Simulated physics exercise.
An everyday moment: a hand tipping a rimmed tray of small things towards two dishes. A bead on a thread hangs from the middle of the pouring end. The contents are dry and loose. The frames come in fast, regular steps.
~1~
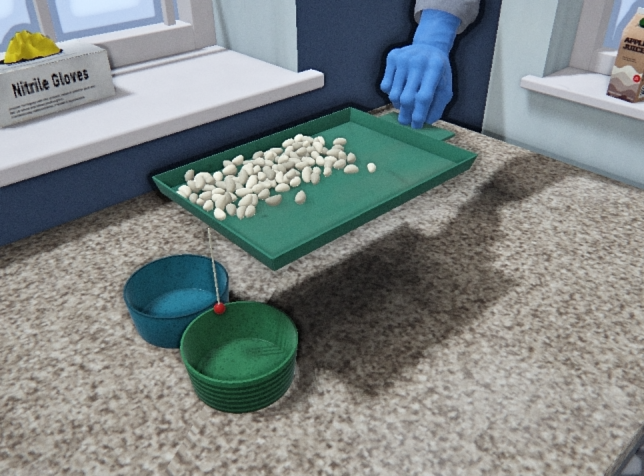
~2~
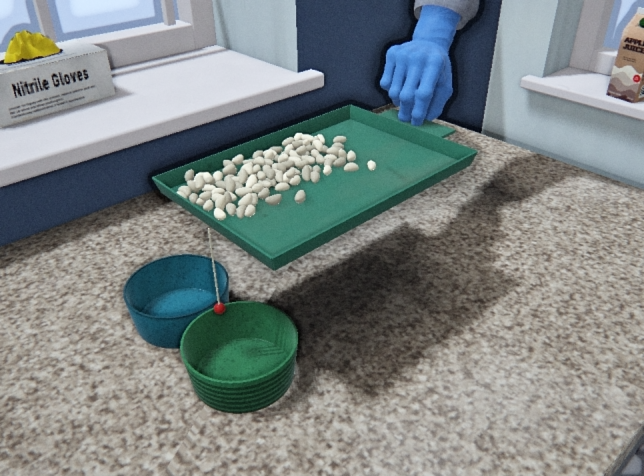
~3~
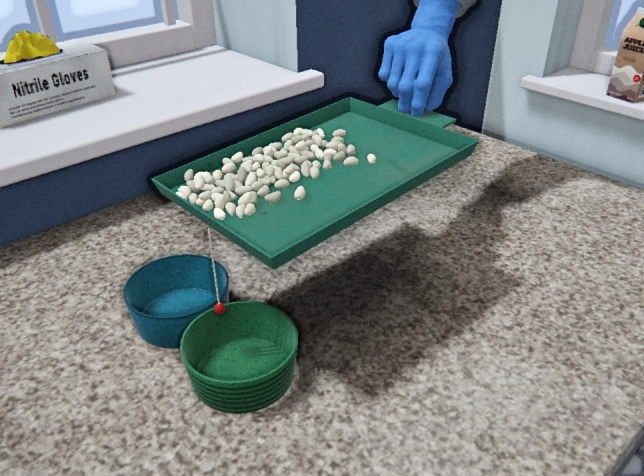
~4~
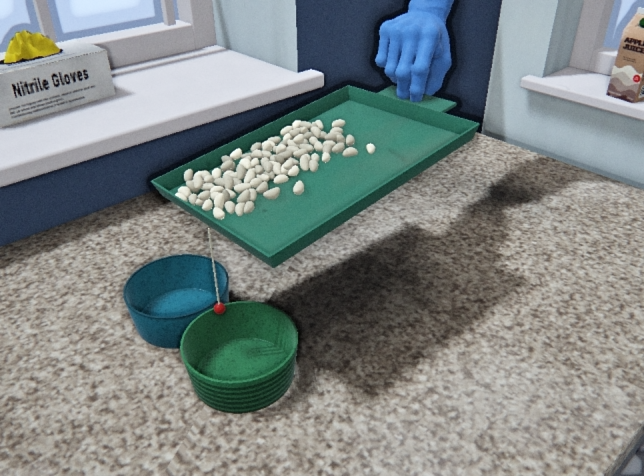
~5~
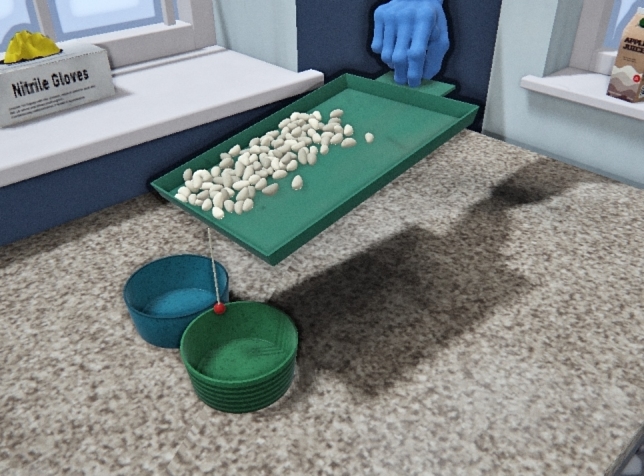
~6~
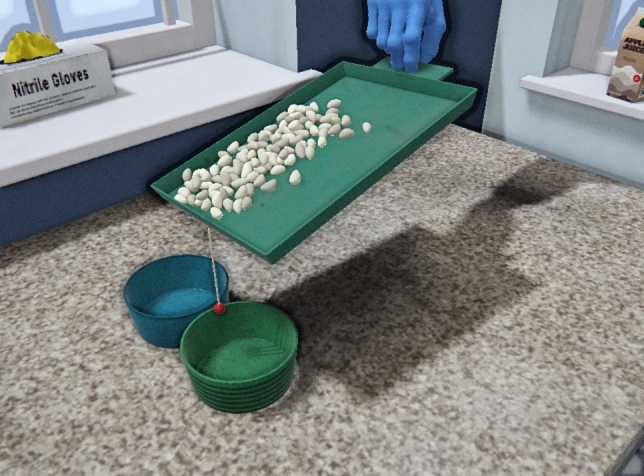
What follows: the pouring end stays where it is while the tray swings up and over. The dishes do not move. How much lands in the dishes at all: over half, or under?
In the dishes lies more than half of it.
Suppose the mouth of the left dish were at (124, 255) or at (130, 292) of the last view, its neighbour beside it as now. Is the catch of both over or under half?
In turn: Above a half; over half.
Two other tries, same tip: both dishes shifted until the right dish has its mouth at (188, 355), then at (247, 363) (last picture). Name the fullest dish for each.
First the left-hand dish, then left.
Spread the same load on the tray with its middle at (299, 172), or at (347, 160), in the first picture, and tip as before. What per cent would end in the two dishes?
In turn 60 and 60 in a hundred.
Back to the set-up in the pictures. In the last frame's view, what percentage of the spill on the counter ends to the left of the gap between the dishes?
Some 100 per cent.
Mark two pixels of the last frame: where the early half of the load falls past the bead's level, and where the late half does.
The first part at (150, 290); the rest at (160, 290).
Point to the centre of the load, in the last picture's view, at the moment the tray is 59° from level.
Near (206, 158).
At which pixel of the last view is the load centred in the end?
Roughly at (167, 326).
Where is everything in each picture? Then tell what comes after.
In the first frame, corners of the pouring end at (159, 177) and (273, 253), level; middle of the load at (268, 171), white beans; left dish at (134, 321); right dish at (193, 383); bead on its thread at (220, 308).
In the second frame, corners of the pouring end at (159, 177) and (273, 253), level; middle of the load at (268, 170).
In the third frame, corners of the pouring end at (159, 179) and (272, 252), tipped barely, lowest at the left corner; middle of the load at (267, 167).
In the fourth frame, corners of the pouring end at (158, 180) and (270, 251), tipped a little, lowest at the left corner; middle of the load at (266, 163).
In the fifth frame, corners of the pouring end at (157, 182) and (269, 250), tipped a little, lowest at the left corner; middle of the load at (264, 158).
In the sixth frame, corners of the pouring end at (157, 184) and (267, 249), tipped clearly, lowest at the left corner; middle of the load at (263, 154); left dish at (134, 321); right dish at (193, 383).
Soon after the last picture, tray tipped steeply; all on the tray.
A little later, tray tipped right over; about a quarter on the tray; a stray few in the right dish; about a third in the left dish; about a quarter outside both; about a quarter in the air.
Later still, tray tipped past a quarter turn; a small part in the right dish; about two thirds in the left dish; about a third outside both.
At rest, tray tipped past a quarter turn; a small part in the right dish; about two thirds in the left dish; about a third outside both.
